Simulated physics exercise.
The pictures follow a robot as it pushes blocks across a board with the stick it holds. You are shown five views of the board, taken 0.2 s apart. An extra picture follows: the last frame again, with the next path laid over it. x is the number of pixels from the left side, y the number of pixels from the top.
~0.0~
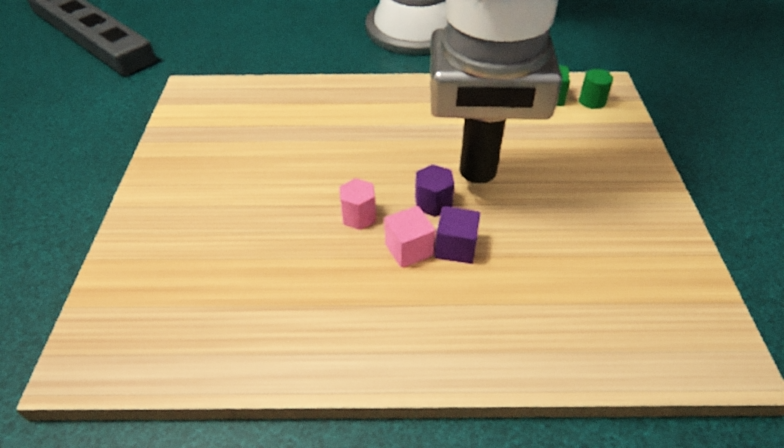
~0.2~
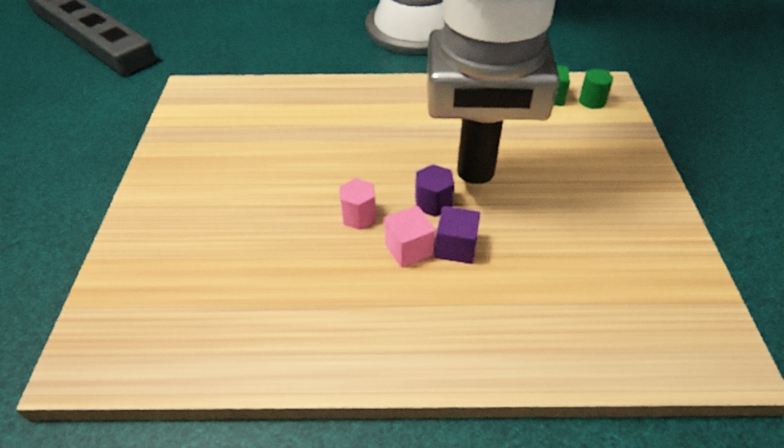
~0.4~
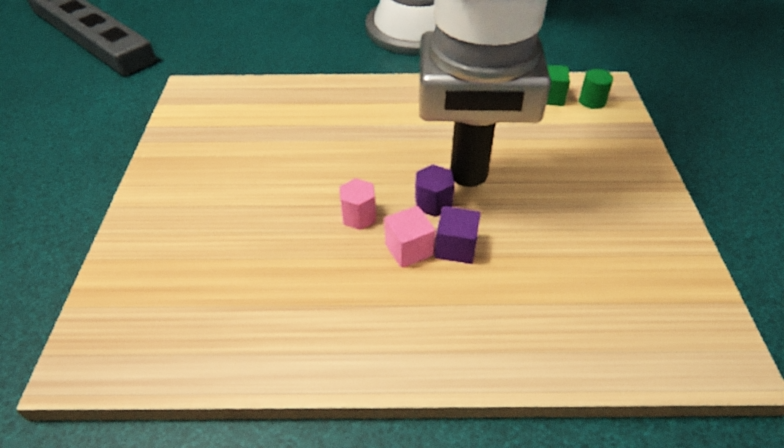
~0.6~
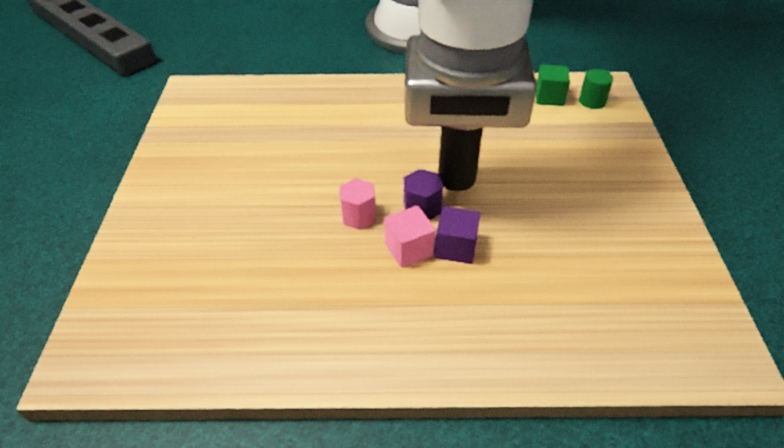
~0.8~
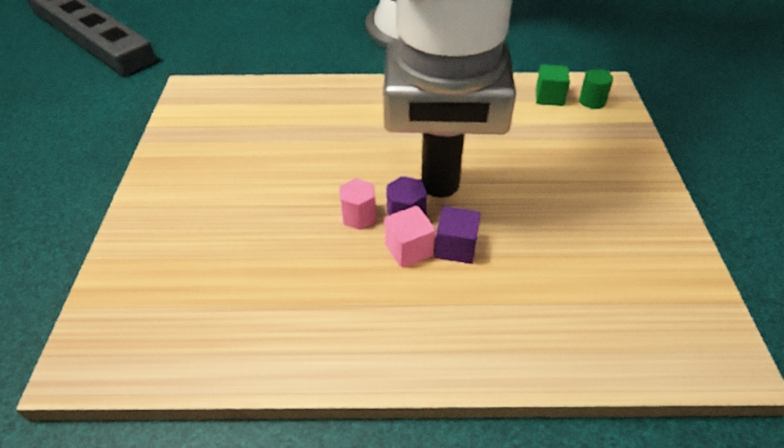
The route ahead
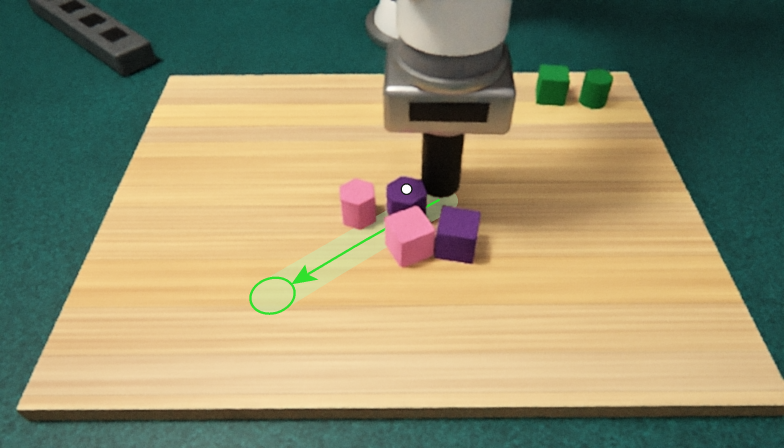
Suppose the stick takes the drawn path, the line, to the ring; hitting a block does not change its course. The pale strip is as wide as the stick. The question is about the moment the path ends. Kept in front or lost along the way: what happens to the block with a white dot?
It stays ahead.
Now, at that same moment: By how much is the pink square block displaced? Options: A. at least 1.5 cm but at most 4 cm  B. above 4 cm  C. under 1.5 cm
It's C.
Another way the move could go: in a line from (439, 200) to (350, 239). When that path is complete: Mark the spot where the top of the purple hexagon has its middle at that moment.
The point I'd pick in the picture is (319, 238).
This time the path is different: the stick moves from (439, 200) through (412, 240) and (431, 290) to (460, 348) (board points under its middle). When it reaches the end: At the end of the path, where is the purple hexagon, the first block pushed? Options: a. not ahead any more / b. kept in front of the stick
a.
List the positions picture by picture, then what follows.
The first frame shows lower end of the stick at (478, 171), tops of blocks, pink hexagon at (357, 191), purple hexagon at (435, 177), pink square block at (410, 223), purple square block at (459, 222).
The second frame shows stick at (476, 172), blocks as before.
The third frame shows stick at (469, 174), blocks as before.
The fourth frame shows stick at (457, 179), purple hexagon at (423, 182).
The fifth frame shows stick at (440, 185), pink hexagon at (357, 191), purple hexagon at (407, 189), pink square block at (410, 223), purple square block at (459, 222).
The drawn path runs straight from (439, 200) to (273, 295); the dot is on the purple hexagon.
What follows on the original path. One third of the way, stick at (387, 213); pink hexagon at (339, 193), turned 45° clockwise; purple hexagon at (353, 221), turned 15° anticlockwise; pink square block at (410, 227).
Two thirds of the way, stick at (330, 244); pink hexagon at (339, 193), turned 45° clockwise; purple hexagon at (298, 259), turned 40° anticlockwise; pink square block at (409, 228).
At the end, stick at (269, 280); pink hexagon at (339, 193), turned 45° clockwise; purple hexagon at (234, 302), turned 55° anticlockwise; pink square block at (409, 228); purple square block not moved.
